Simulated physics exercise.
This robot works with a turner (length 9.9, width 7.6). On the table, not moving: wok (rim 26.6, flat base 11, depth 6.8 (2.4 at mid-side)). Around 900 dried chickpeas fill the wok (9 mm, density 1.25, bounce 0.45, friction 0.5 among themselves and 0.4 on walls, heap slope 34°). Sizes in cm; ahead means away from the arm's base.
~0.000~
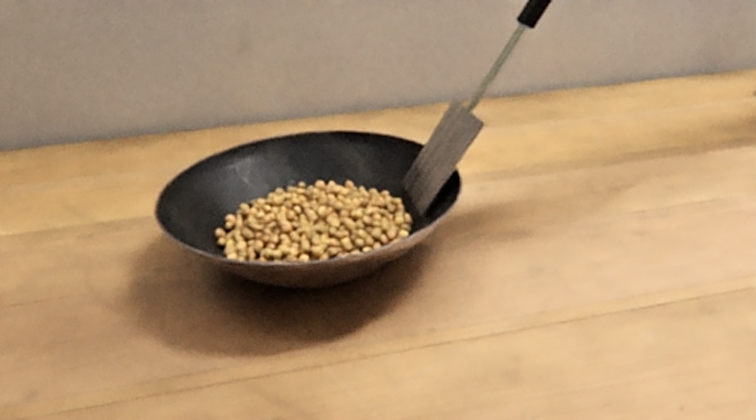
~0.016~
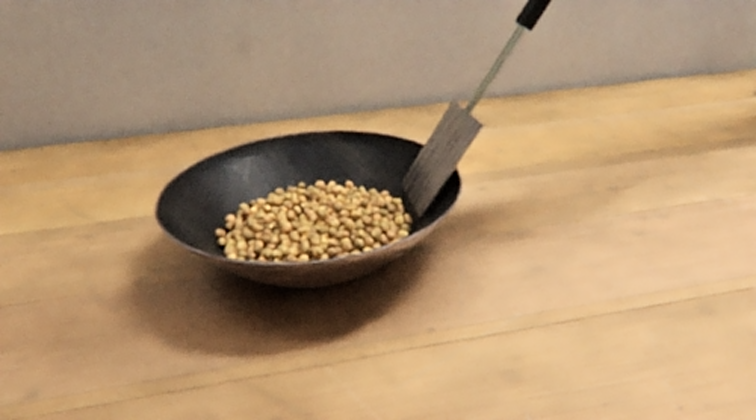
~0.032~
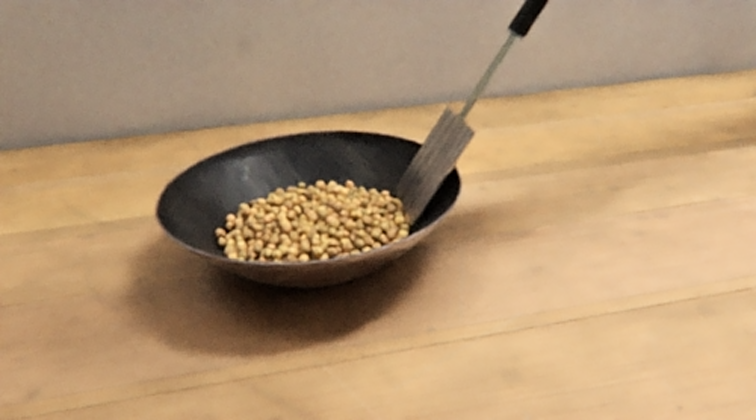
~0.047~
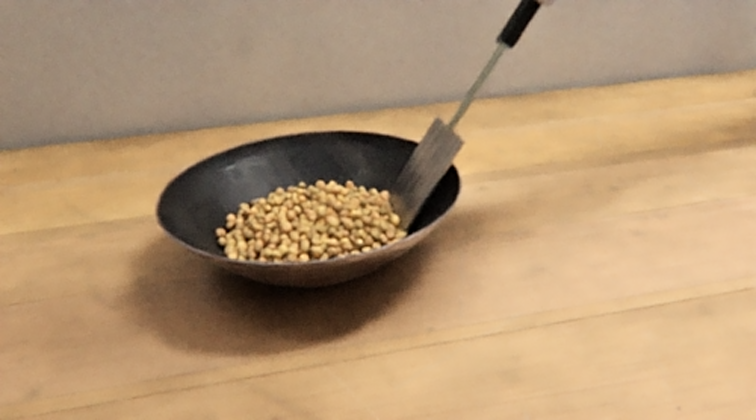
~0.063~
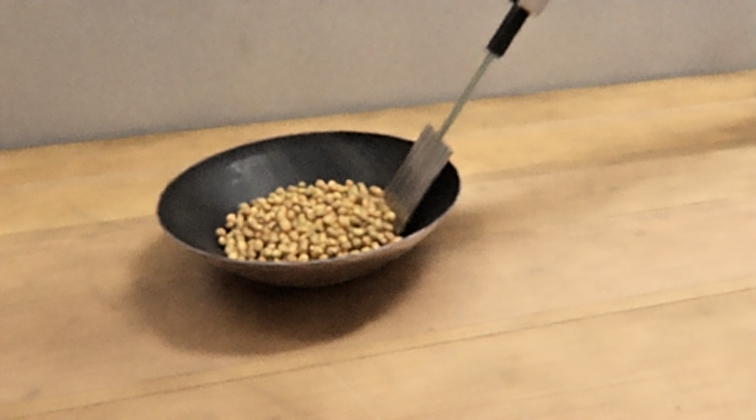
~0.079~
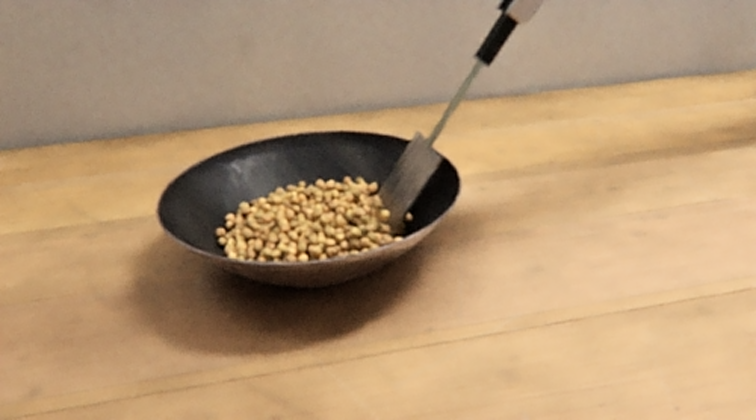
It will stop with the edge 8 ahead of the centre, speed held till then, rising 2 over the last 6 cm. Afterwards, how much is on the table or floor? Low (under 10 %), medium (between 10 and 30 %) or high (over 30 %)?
Answer: Medium; between 10 and 30 % of the dried chickpeas finish on the table or floor.
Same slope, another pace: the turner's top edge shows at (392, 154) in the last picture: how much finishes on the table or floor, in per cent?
Some 40 per cent.
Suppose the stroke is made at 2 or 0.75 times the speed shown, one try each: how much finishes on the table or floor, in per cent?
About 35 and 5 per cent.
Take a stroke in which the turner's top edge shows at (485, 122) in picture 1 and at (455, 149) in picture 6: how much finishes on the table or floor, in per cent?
Some 5 per cent.
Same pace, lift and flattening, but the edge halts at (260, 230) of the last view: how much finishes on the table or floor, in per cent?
About 0 per cent.
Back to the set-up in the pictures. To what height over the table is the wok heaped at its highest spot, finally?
Some 7.0 cm.
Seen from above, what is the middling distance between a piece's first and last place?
Some 4 cm.
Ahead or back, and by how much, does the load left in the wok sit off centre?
Roughly 3.5 cm ahead.
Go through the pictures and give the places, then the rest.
In the first frame, the turner top edge at (469, 110), sloping 56°; upper third of the load around (315, 223), from x 220 to 410, top at y 185; 900 in the wok.
In the second frame, the turner top edge at (468, 111), sloping 56°; upper third of the load around (315, 223), from x 220 to 410, top at y 185.
In the third frame, the turner top edge at (461, 118), sloping 56°; upper third of the load around (315, 223), from x 220 to 410, top at y 185.
In the fourth frame, the turner top edge at (451, 128), sloping 56°; upper third of the load around (315, 222), from x 220 to 405, top at y 185.
In the fifth frame, the turner top edge at (440, 136), sloping 56°; upper third of the load around (319, 221), from x 220 to 405, top at y 185.
In the sixth frame, the turner top edge at (430, 143), sloping 56°; upper third of the load around (319, 220), from x 220 to 410, top at y 180; 900 in the wok.
After 0.16 s, sloping 56°, highest piece 5 above the table; 900 in the wok.
After 0.24 s, sloping 56°, highest piece 7 above the table; 900 in the wok.
After 0.47 s, sloping 56°, highest piece 8 above the table; 745 in the wok, 106 on the table or floor, 49 on the blade or in flight.
After 1.52 s, sloping 56°, highest piece 7 above the table; 739 in the wok, 161 on the table or floor.
In the end, 739 in the wok, 161 on the table or floor. That is 18 % on the table or floor.
